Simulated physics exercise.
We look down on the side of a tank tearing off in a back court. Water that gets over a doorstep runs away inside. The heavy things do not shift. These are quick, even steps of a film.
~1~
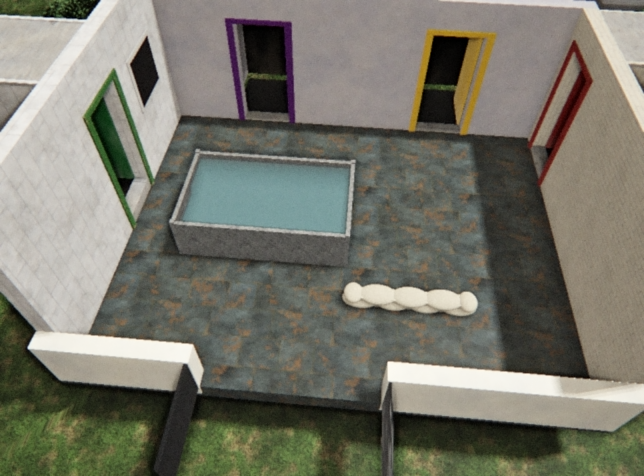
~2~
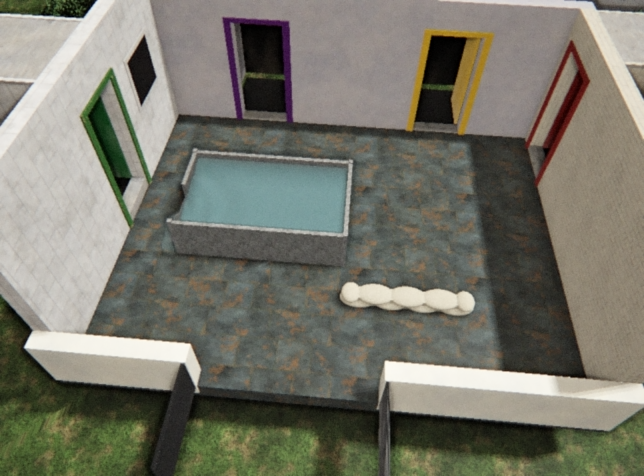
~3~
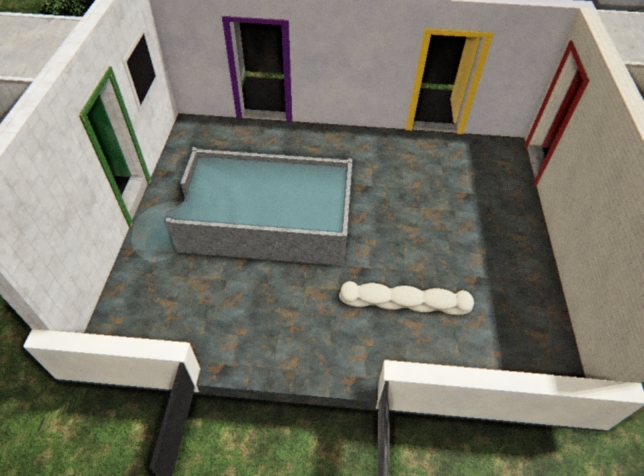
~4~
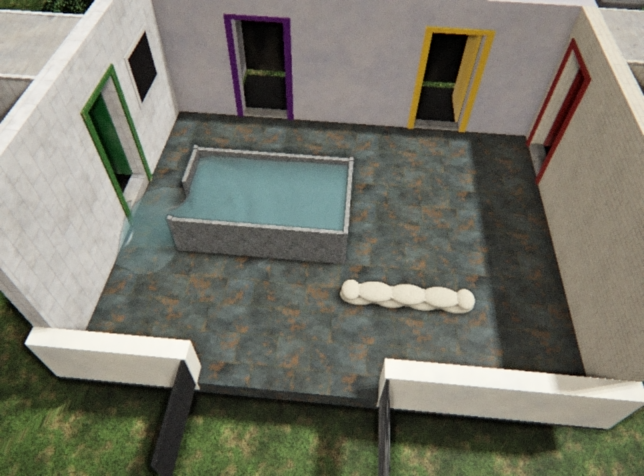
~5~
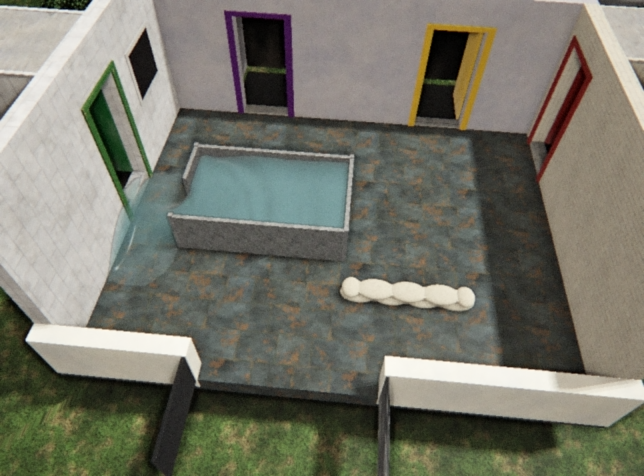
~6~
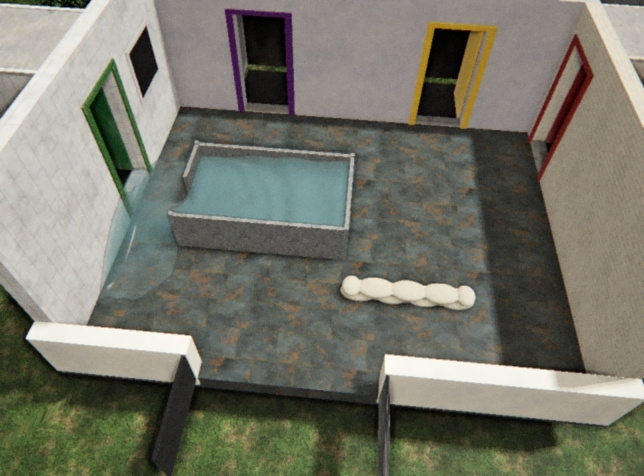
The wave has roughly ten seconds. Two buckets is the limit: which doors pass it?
In the end: The red door holds within the limit; the purple door floods; the yellow door holds within the limit; the green door floods.
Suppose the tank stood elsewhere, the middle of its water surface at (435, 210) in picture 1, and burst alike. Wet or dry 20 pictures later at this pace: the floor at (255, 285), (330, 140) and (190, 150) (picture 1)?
In turn: Under water, no water, flooded.
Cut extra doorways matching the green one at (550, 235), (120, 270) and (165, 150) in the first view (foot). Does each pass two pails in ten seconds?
As listed: Holds, passes that mark, holds.
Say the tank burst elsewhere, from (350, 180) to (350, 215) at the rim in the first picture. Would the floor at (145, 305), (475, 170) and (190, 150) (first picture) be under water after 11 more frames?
As listed: No water, under water, not flooded.
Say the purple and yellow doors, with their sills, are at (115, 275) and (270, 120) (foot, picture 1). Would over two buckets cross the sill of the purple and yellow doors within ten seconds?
Purple door lets more in; yellow door takes more.
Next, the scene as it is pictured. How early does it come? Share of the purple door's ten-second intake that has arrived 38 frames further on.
Some 70 per cent.
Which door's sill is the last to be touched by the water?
The one in red.
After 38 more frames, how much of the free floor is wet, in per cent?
I make it 85 per cent.
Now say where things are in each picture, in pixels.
The first frame shows the open tank at (268, 194) is whole and still.
In the second frame, water pours out at (185, 222) and has run to (174, 254).
In the third frame, water pours out at (185, 223) and has run to (141, 218).
In the fourth frame, water pours out at (186, 222) and has run to (145, 194).
In the fifth frame, water pours out at (187, 218) and has run to (108, 277).
In the sixth frame, the front is at (100, 296), out from the gap at (187, 217).
A moment on, water covers 15 % of the floor; the red door not reached, the purple door not reached, the yellow door not reached, the green door over two buckets in.
Next, water covers 25 % of the floor; the red door not reached, the purple door wet at the sill, nothing in, the yellow door not reached, the green door over two buckets in.
Then, water covers 45 % of the floor; the red door not reached, the purple door over two buckets in, the yellow door not reached, the green door far over two buckets in.
Later, water covers 85 % of the floor; the red door wet at the sill, nothing in, the purple door over two buckets in, the yellow door wet at the sill, nothing in, the green door far over two buckets in.
In the end, water covers 95 % of the floor; the red door wet at the sill, nothing in, the purple door far over two buckets in, the yellow door wet at the sill, nothing in, the green door far over two buckets in.
